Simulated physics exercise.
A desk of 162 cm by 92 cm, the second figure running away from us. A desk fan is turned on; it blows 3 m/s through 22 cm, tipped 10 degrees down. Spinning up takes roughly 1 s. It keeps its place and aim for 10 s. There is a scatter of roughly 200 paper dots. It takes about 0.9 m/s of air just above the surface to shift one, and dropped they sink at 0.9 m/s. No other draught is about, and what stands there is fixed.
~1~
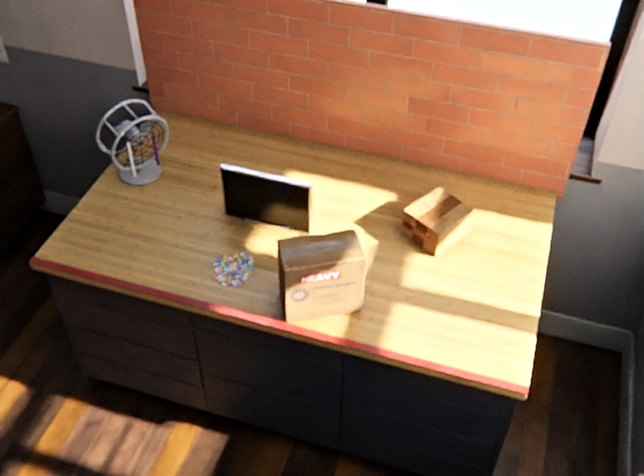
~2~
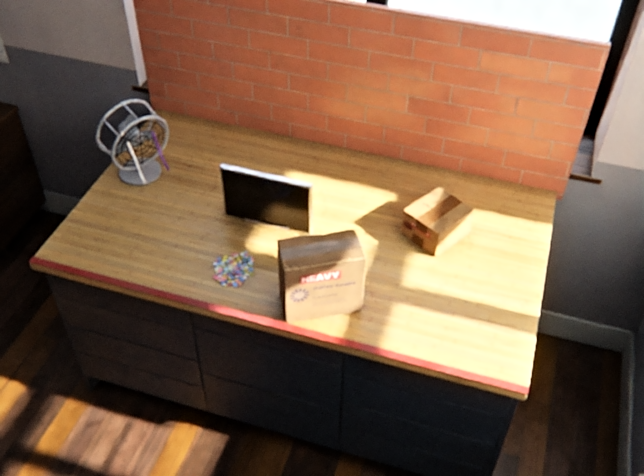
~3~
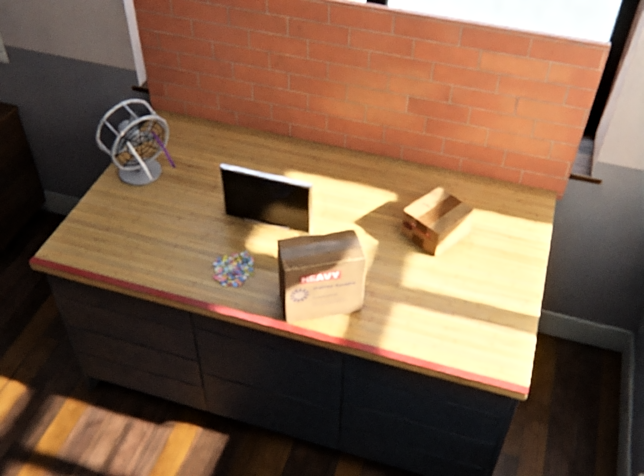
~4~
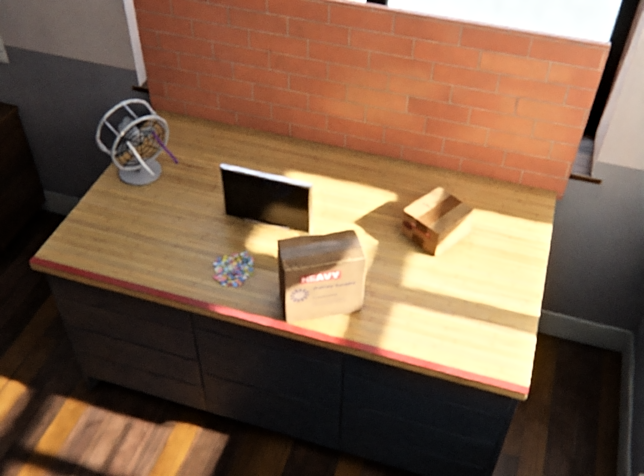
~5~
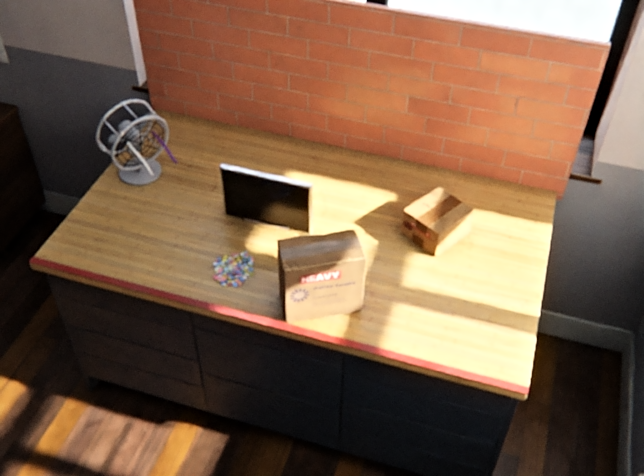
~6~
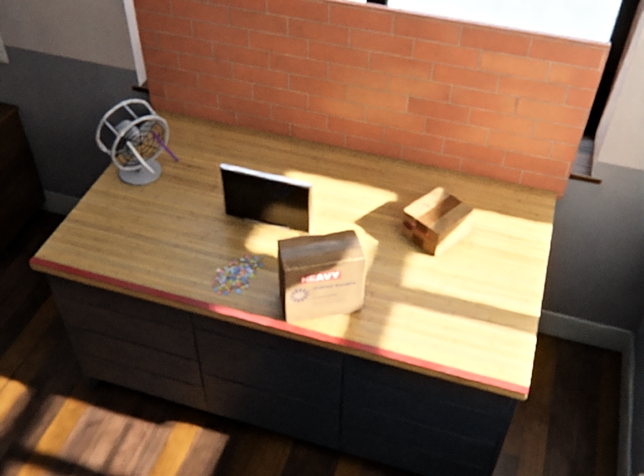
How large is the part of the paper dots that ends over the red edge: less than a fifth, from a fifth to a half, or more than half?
The share over the red edge is over half.
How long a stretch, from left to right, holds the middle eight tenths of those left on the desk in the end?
Roughly 20 cm.
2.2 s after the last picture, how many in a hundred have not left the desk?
About 20 %.
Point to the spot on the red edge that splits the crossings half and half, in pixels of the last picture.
Near (249, 320).
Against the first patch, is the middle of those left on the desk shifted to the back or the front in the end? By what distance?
Towards the back, some 10 cm.
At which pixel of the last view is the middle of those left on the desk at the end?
At about (508, 314).
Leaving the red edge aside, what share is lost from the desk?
About 3 %.
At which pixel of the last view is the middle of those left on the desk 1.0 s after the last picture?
Near (484, 303).
Then, 1.0 s after the last picture the count stands so, 78 % are over the red edge; the middle of those still in play is near (484, 303).
Then, 2.2 s after the last picture the count stands so, 78 % are over the red edge; the middle of those still in play is near (508, 314).
Then, 4.6 s after the last picture the count stands so, 78 % are over the red edge; the middle of those still in play is near (508, 314).
Then, 9.1 s after the last picture, at the end, 78 % are over the red edge; the middle of those still in play is near (508, 314).
